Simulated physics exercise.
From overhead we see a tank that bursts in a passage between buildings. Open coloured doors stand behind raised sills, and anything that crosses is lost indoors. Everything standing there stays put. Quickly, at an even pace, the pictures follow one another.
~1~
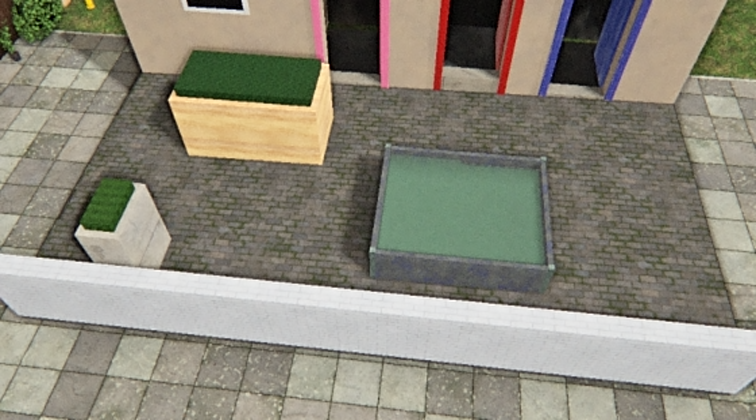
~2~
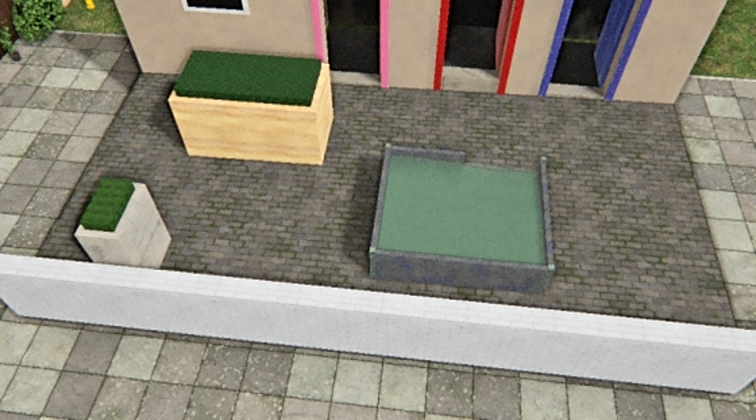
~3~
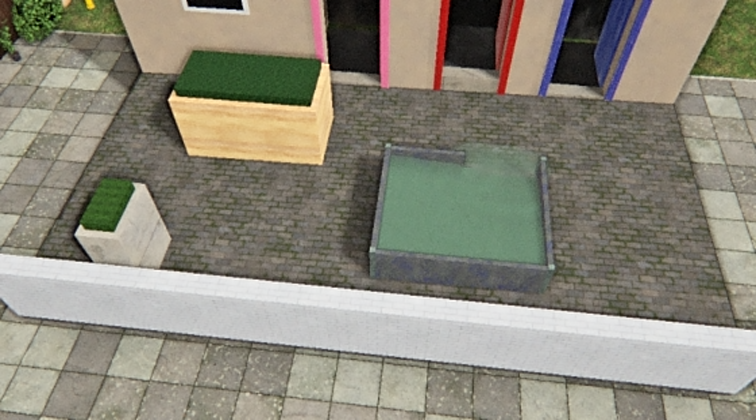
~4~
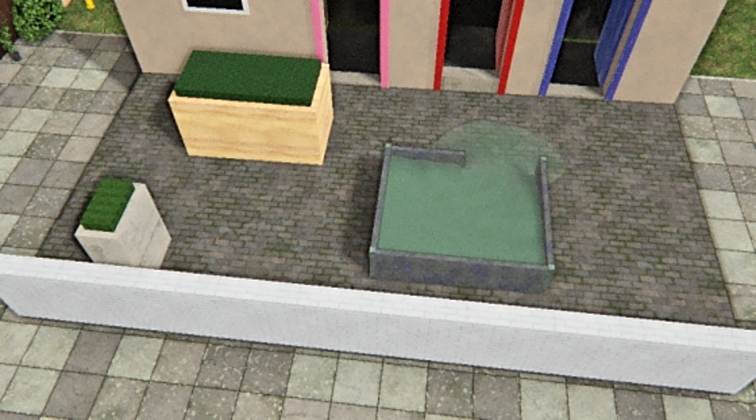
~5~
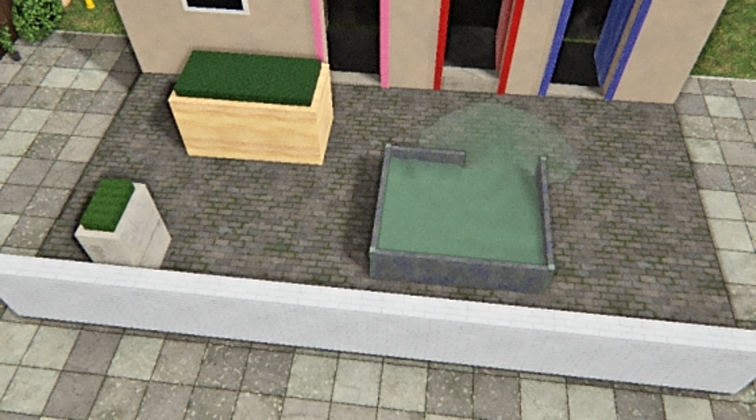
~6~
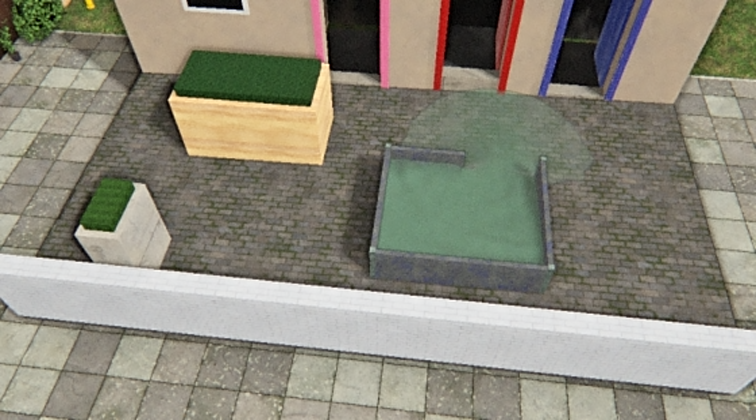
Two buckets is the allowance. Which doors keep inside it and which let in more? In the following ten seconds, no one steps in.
Here is how it goes: The red door keeps inside it; the pink door keeps inside it; the blue door lets in more.
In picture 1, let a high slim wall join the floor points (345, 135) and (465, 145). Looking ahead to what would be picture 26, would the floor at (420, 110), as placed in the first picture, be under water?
Swamped.
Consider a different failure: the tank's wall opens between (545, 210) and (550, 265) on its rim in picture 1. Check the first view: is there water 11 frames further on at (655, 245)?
That spot ends up inundated.
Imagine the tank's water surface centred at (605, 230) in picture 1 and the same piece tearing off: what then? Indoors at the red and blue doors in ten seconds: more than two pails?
The red door: Falls short; the blue door: Exceeds it.
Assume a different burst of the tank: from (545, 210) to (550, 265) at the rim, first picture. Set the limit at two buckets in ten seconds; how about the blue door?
Going through it, blue comes in lower.
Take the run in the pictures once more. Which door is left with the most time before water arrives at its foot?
Answer: The pink one.
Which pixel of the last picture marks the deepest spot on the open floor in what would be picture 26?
I'd say near (481, 103).
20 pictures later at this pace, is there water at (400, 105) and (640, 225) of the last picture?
Point one: Swamped. Point two: Unflooded.
A moment on, water covers 15 % of the floor; the red door wet at the sill, nothing in, the pink door not reached, the blue door under two buckets in.
Next, water covers 25 % of the floor; the red door wet at the sill, nothing in, the pink door wet at the sill, nothing in, the blue door over two buckets in.
Then, water covers 35 % of the floor; the red door wet at the sill, nothing in, the pink door wet at the sill, nothing in, the blue door far over two buckets in.
Later, water covers 45 % of the floor; the red door wet at the sill, nothing in, the pink door under two buckets in, the blue door far over two buckets in.
In the end, water covers 55 % of the floor; the red door wet at the sill, nothing in, the pink door under two buckets in, the blue door far over two buckets in.
